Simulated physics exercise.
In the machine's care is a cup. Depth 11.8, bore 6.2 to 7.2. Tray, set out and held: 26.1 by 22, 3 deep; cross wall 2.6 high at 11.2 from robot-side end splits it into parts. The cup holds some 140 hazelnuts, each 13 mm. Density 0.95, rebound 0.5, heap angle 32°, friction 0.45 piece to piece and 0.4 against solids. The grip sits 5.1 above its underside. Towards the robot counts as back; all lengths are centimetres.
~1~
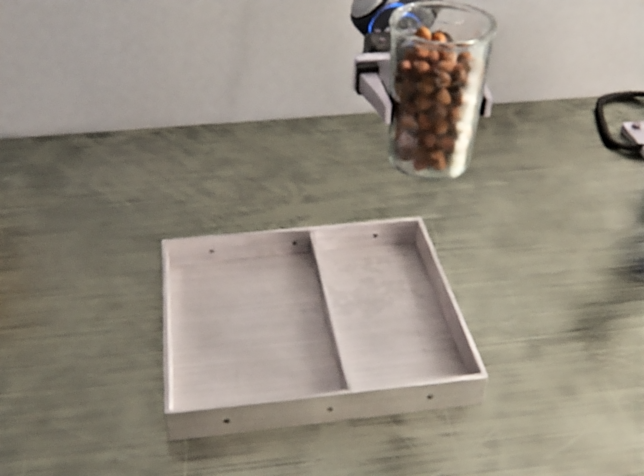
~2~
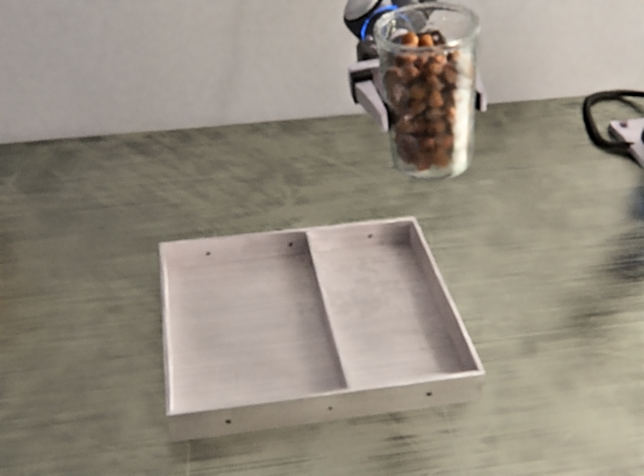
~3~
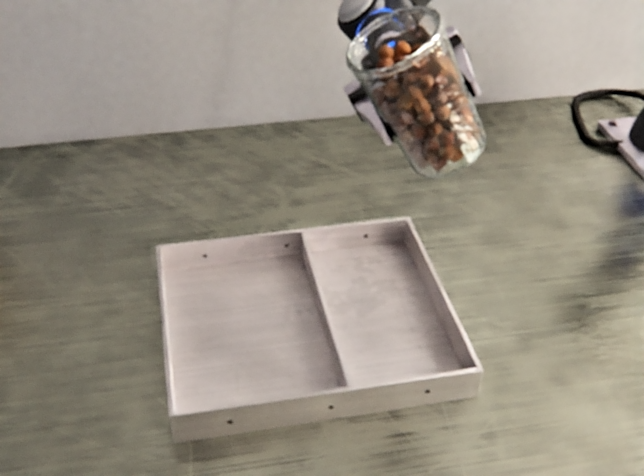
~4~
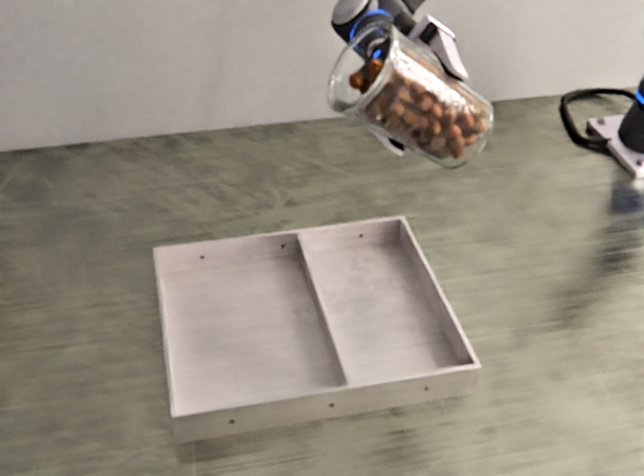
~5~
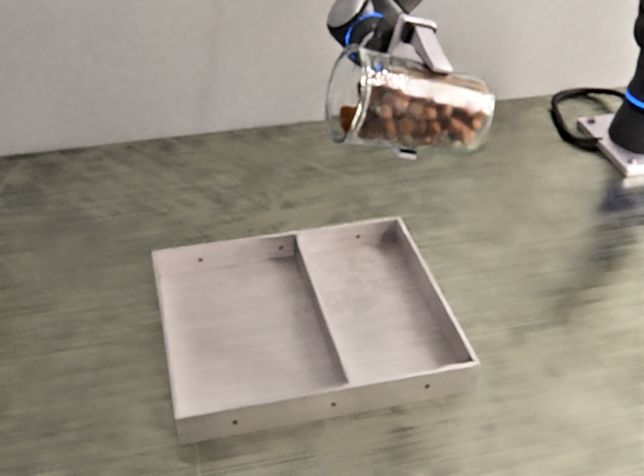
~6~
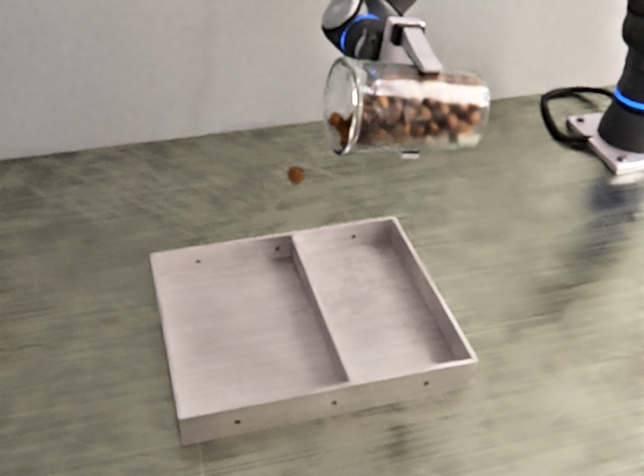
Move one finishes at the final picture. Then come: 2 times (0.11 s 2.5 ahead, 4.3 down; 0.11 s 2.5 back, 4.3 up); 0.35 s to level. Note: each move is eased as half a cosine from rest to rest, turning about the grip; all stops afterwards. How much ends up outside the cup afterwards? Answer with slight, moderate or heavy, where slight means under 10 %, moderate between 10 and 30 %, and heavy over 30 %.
Moderate, between 10 and 30 %.
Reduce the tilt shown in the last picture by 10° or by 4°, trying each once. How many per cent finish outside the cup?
Roughly 10 per cent on the first try and 15 per cent on the second.
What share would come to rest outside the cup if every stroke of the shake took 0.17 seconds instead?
That change gives some 10 percent.
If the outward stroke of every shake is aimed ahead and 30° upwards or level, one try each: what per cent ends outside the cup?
I'd say close to 85 percent for the first and close to 70 percent for the second.
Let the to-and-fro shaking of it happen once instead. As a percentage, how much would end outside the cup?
About 15 per cent, then.
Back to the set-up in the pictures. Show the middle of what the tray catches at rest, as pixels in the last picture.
Roughly at (227, 335) in the last picture.
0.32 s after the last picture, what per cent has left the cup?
5 %.
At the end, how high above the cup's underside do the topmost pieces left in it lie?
It reaches close to 9.0 cm in the end.
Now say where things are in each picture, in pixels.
Cup middle at (436, 95), level; upper third of the load around (441, 69), from x 400 to 475, top at y 35; 138 in the cup, in the first picture.
Cup middle at (430, 96), tilted 8° forward; upper third of the load around (433, 72), from x 395 to 465, top at y 40, in the second picture.
Cup middle at (422, 99), tilted 28° forward; upper third of the load around (421, 77), from x 380 to 470, top at y 50, in the third picture.
Cup middle at (415, 102), tilted 53° forward; upper third of the load around (407, 82), from x 355 to 480, top at y 55, in the fourth picture.
Cup middle at (411, 106), tilted 73° forward; upper third of the load around (414, 92), from x 345 to 480, top at y 75, in the fifth picture.
Cup middle at (408, 108), tilted 81° forward; upper third of the load around (415, 92), from x 295 to 475, top at y 75; 137 in the cup, 1 in flight or on a rim, in the sixth picture.
Then, 0.32 s after the last picture, tilted 81° forward, highest piece 22 above the table; 130 in the cup, 6 in the far-side part, 2 in flight or on a rim.
Then, 0.63 s after the last picture, tilted 34° forward, highest piece 27 above the table; 111 in the cup, 21 in the far-side part, 3 on the table or floor, 3 in flight or on a rim.
Then, 0.99 s after the last picture, level, highest piece 27 above the table; 111 in the cup, 24 in the far-side part, 3 on the table or floor.
Then, 2.04 s after the last picture, level, highest piece 27 above the table; 111 in the cup, 24 in the far-side part, 3 on the table or floor.
Final count, 111 in the cup, 24 in the far-side part, 3 on the table or floor. That is 20 % outside the cup.
